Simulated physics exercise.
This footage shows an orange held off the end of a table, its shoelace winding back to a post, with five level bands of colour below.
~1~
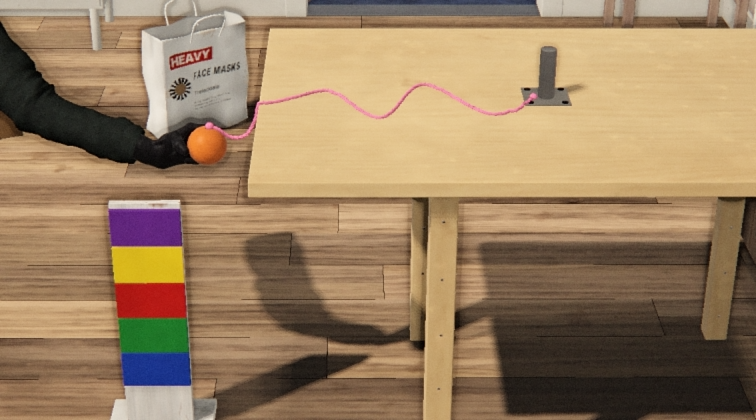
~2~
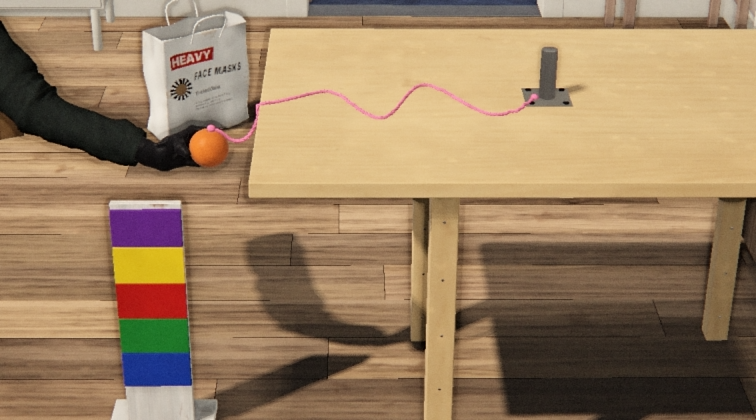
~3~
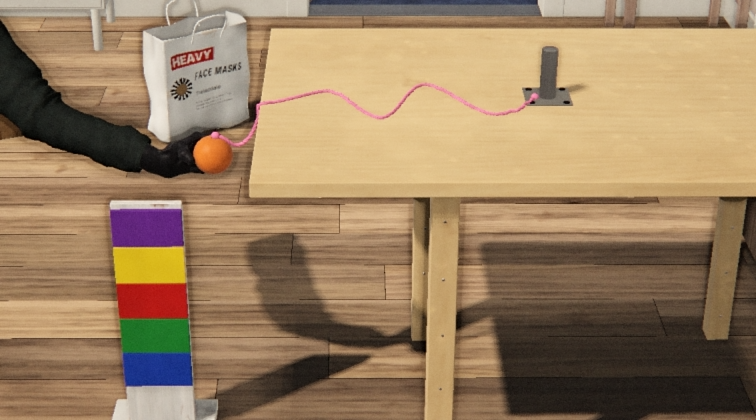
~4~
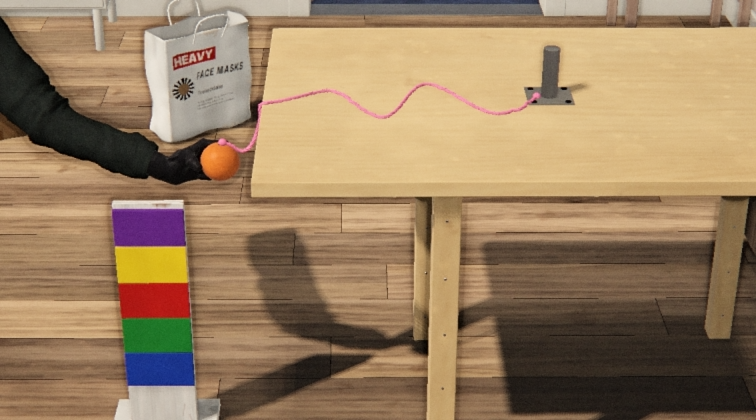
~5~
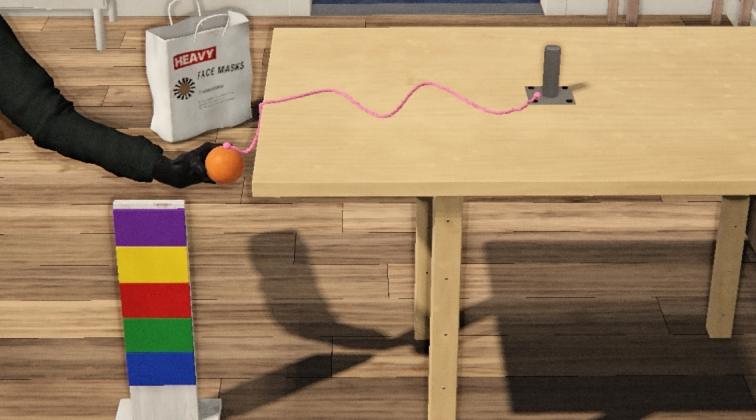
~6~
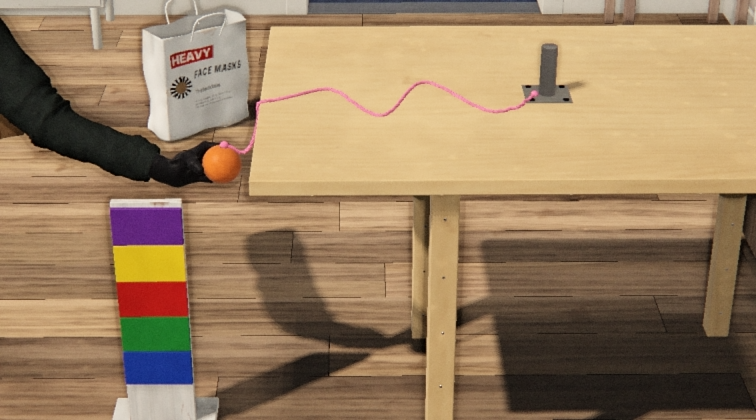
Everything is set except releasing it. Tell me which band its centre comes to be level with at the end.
Its centre comes to be level with the green band.
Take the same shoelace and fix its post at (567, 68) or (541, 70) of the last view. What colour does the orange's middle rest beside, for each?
Try one - red; try two - green.
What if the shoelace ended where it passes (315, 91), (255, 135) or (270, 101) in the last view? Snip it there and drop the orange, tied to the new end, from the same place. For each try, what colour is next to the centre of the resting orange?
Lab note - try 1: Purple; try 2: Red; try 3: Yellow.
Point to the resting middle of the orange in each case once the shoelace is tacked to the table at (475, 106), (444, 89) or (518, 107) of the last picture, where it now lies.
First try (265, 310), second try (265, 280), third try (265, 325).
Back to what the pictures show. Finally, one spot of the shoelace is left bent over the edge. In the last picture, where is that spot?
Check around (374, 115) - that's where it is.
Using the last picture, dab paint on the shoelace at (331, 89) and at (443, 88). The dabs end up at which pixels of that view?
Roughly at (262, 179), and the other roughly at (388, 98).
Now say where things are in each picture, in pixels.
In the first picture, orange (207, 146); purple (145, 230); yellow (148, 266); red (151, 302); green (153, 337); blue (156, 371).
In the second picture, orange (209, 148); shoelace through (510, 112) (447, 93) (399, 105) (348, 102) (278, 102).
In the third picture, orange (213, 155).
In the fourth picture, orange (220, 162); shoelace through (512, 110) (449, 92) (402, 104) (350, 101) (281, 101).
In the fifth picture, orange (224, 165).
In the sixth picture, orange (222, 164); shoelace through (510, 108) (447, 90) (399, 103) (348, 99) (278, 100).
Early on, orange near (231, 312); level with red.
Midway, orange near (286, 317); level with green.
Near the end, orange near (262, 328); level with green.
Finally, orange near (269, 328); level with green. Its centre hangs level with the green band.
